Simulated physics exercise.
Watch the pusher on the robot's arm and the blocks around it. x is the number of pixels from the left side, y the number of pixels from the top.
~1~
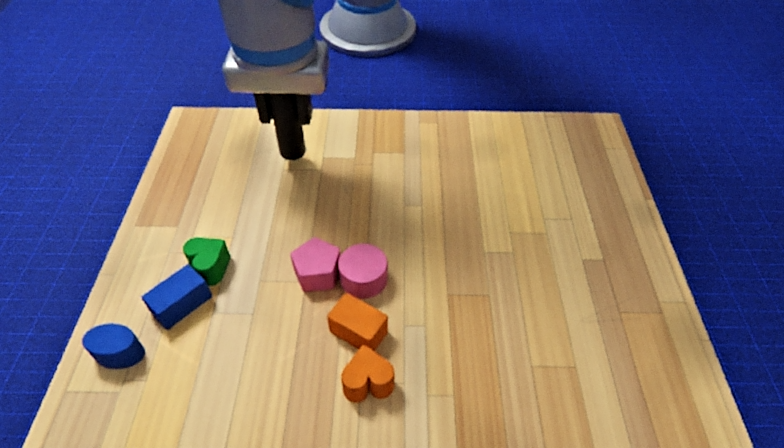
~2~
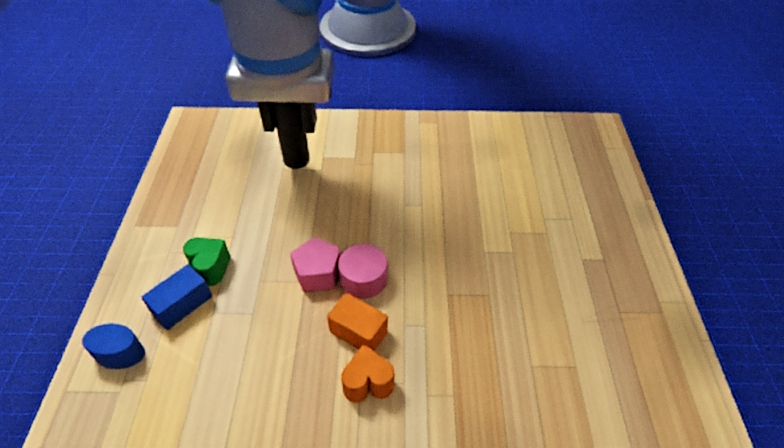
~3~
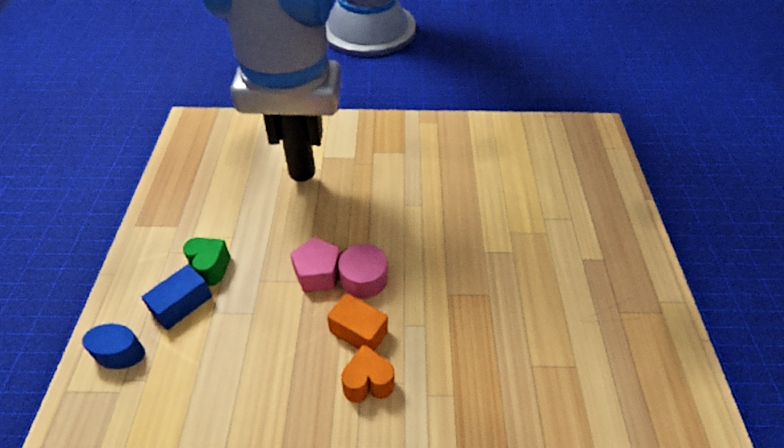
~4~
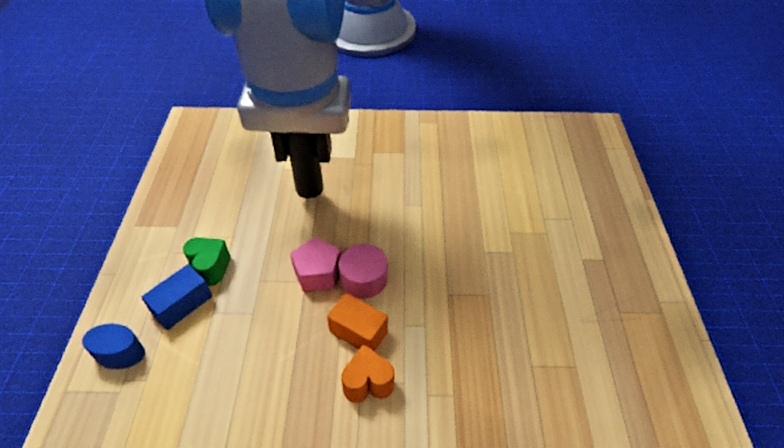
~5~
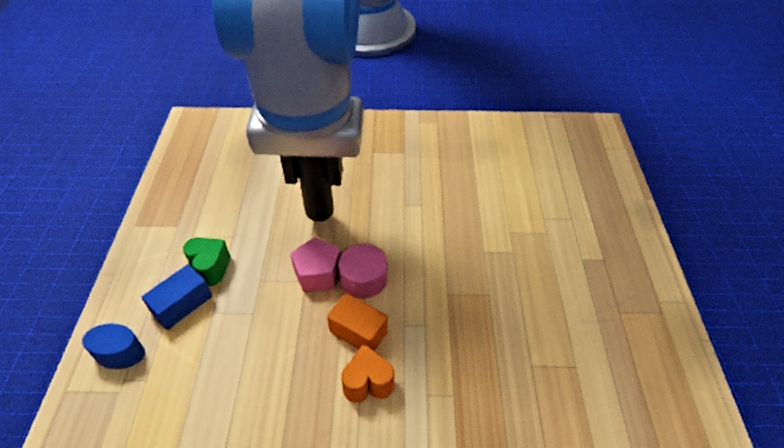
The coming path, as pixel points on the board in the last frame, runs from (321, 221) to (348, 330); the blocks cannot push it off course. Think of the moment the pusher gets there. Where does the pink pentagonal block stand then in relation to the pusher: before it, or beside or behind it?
The pusher passes it.
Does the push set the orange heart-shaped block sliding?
The answer is yes.
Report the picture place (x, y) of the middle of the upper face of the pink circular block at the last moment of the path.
At roughly (382, 282).
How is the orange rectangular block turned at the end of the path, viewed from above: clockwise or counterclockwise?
Viewed from overhead, the orange rectangular block winds up turned anticlockwise.
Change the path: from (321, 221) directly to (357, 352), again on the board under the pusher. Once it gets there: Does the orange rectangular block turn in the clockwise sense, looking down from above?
Going by the path, no.
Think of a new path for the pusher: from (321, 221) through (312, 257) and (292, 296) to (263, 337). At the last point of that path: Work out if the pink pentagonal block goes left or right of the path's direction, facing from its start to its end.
Toward the left.
What follows on the original path. One third of the way, pusher at (330, 245); pink pentagonal block at (313, 266).
Two thirds of the way, pusher at (338, 280); pink pentagonal block at (304, 295), turned 30° clockwise; pink circular block at (378, 278).
At the end, pusher at (347, 321); pink pentagonal block at (300, 301), turned 45° clockwise; orange rectangular block at (378, 346), turned 25° anticlockwise; pink circular block at (382, 282); orange heart-shaped block at (370, 387).
